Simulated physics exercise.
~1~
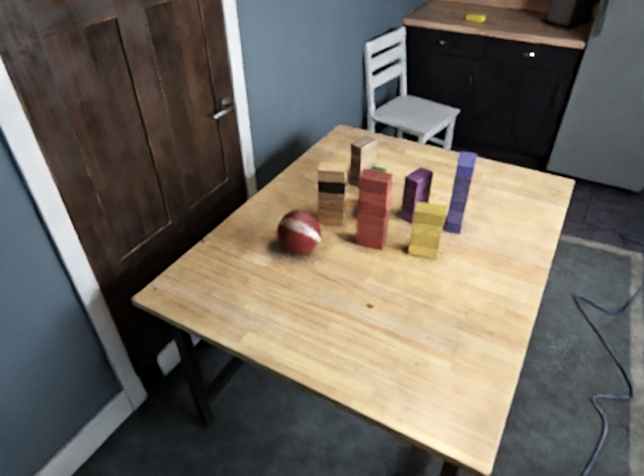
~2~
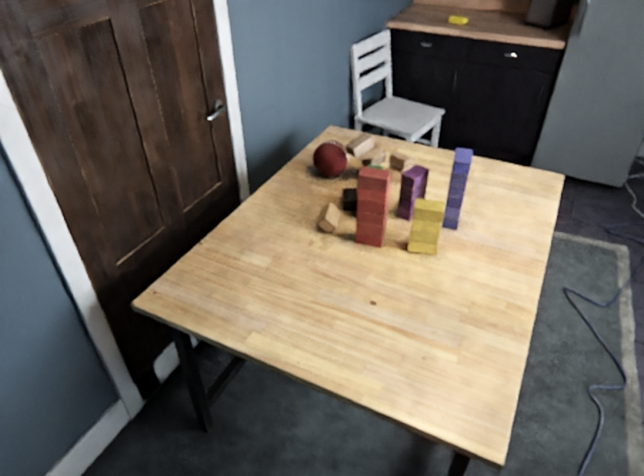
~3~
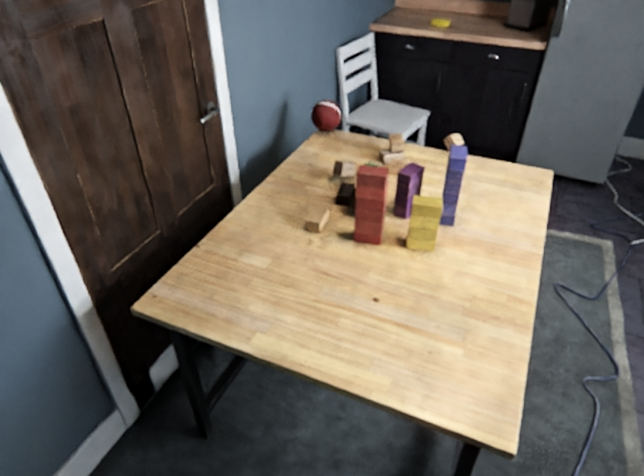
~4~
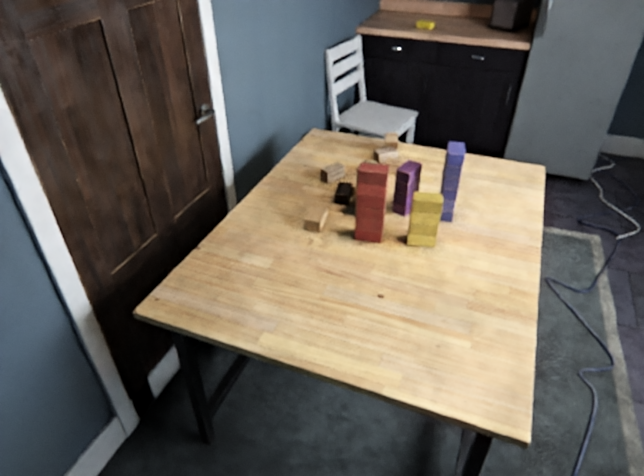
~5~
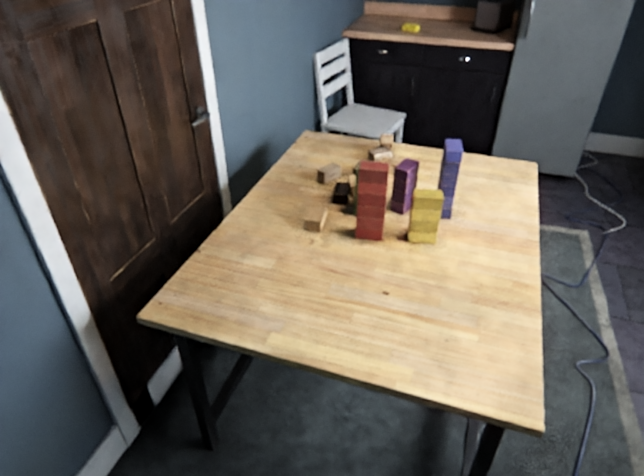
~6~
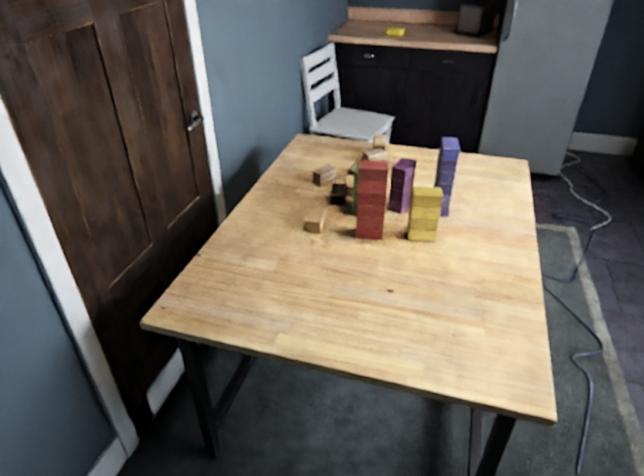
To begin with, a red ball with a pale stripe is on a wooden table beside small towers of coloured and plain wooden blocks, with a door and a white chair nearby. The ball moves away toward the far edge as the plain wooden tower by the red one comes apart, its pieces dropping onto the tabletop. Farther back, more plain blocks topple. The ball then passes out of sight near the chair. At the end, the loose blocks lie still, while the red, yellow, purple and blue towers remain standing.
